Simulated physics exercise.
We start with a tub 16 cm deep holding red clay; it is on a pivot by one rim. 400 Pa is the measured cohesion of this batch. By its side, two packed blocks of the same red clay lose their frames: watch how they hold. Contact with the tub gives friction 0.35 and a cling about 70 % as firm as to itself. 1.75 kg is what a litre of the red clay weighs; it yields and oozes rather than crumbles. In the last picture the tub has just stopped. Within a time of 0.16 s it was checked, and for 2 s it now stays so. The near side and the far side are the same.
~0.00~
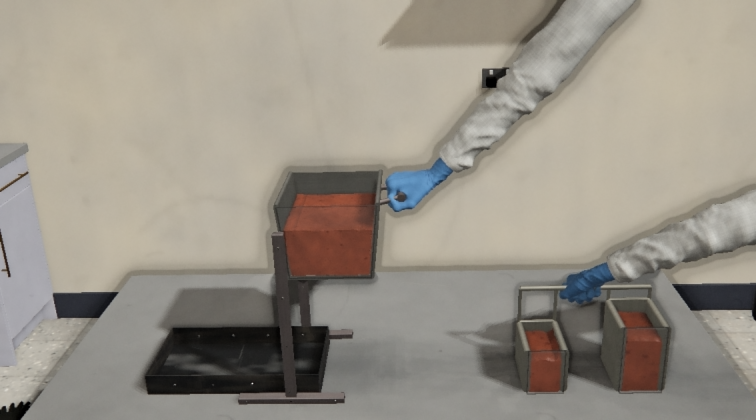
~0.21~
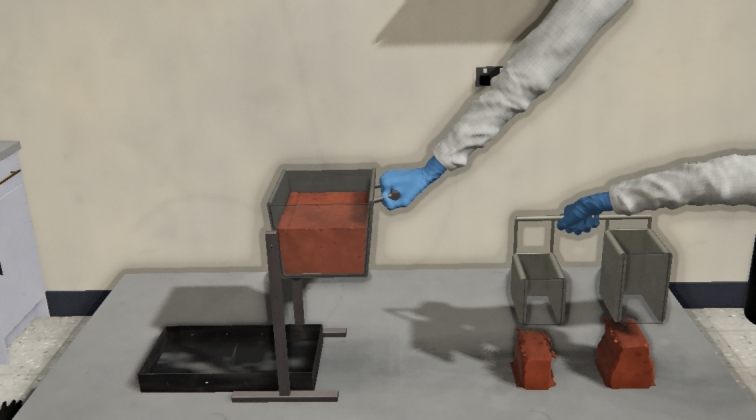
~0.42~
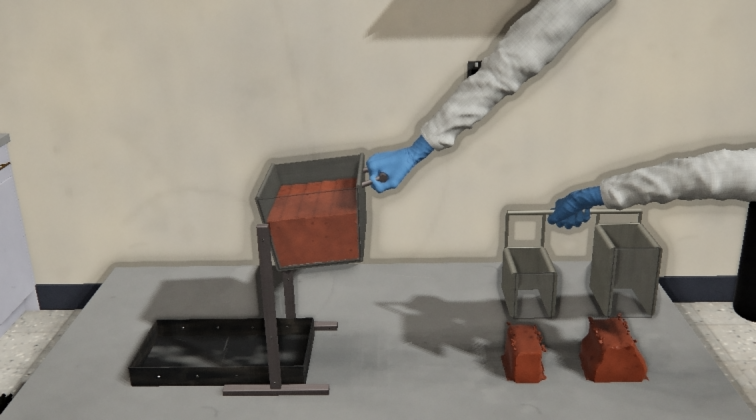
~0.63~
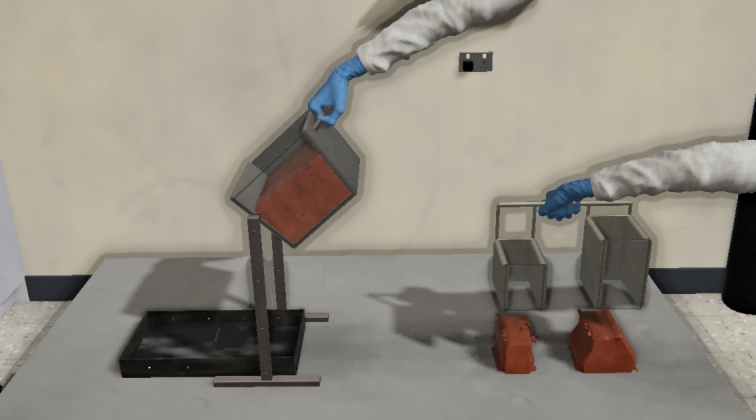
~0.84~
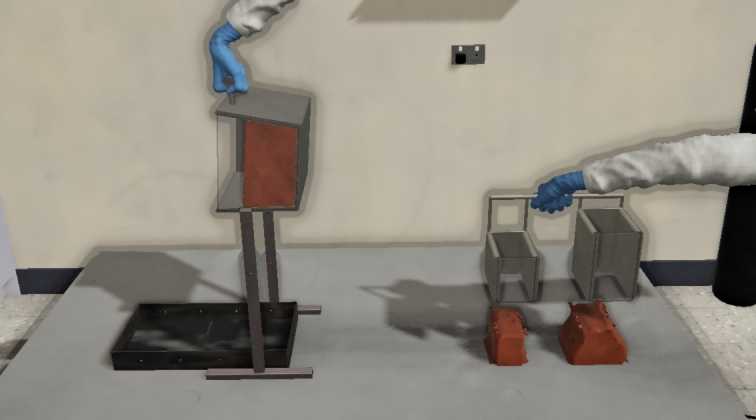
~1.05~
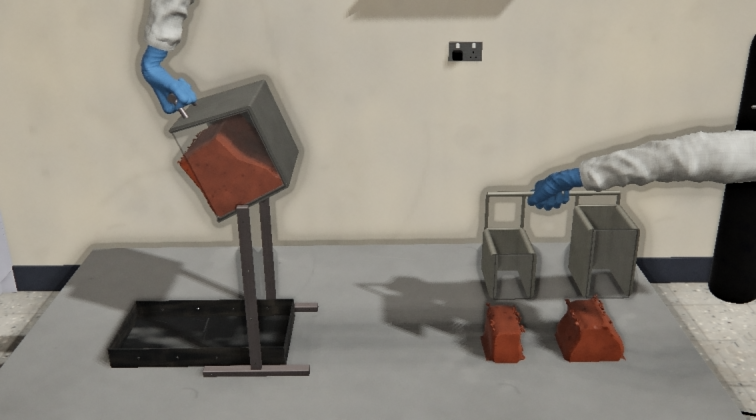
Gloved hands lifting moulds off two red clay blocks, the right one slumping, then tilting a tub of clay over leftward.
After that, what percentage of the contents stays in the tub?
7 %.
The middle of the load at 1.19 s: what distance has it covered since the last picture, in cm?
The change is near 12 cm.
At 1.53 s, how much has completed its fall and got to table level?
Down at that time: Approx. 70 %.
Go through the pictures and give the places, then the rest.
Handle-side rim at (375, 205), tilt 0 degrees; top of the red clay at (285, 230); blocks stand 8.8 cm, 14 cm (left to right), in the first frame.
Handle-side rim at (368, 203), tilt 0 degrees; top of the red clay at (279, 228); blocks stand 8.7 cm, 12 cm (left to right), in the second frame.
Handle-side rim at (356, 187), tilt 6 degrees; top of the red clay at (351, 213); blocks stand 8.7 cm, 10 cm (left to right), in the third frame.
Handle-side rim at (302, 133), tilt 42 degrees; top of the red clay at (317, 158); blocks stand 8.7 cm, 10 cm (left to right), in the fourth frame.
Handle-side rim at (217, 115), tilt 85 degrees; top of the red clay at (251, 122); blocks stand 8.7 cm, 10 cm (left to right), in the fifth frame.
Handle-side rim at (172, 133), tilt 112 degrees; top of the red clay at (214, 139); blocks stand 8.7 cm, 10 cm (left to right), in the sixth frame.
After 1.19 s, the tub is at 112 degrees and holds 33 %.
After 1.36 s, the tub is at 112 degrees and holds 10 %.
After 1.53 s, the tub is at 112 degrees and holds 7 %.
After 1.70 s, the tub is at 112 degrees and holds 7 %.
After 3.05 s, at the end, the tub is at 112 degrees and holds 7 %.
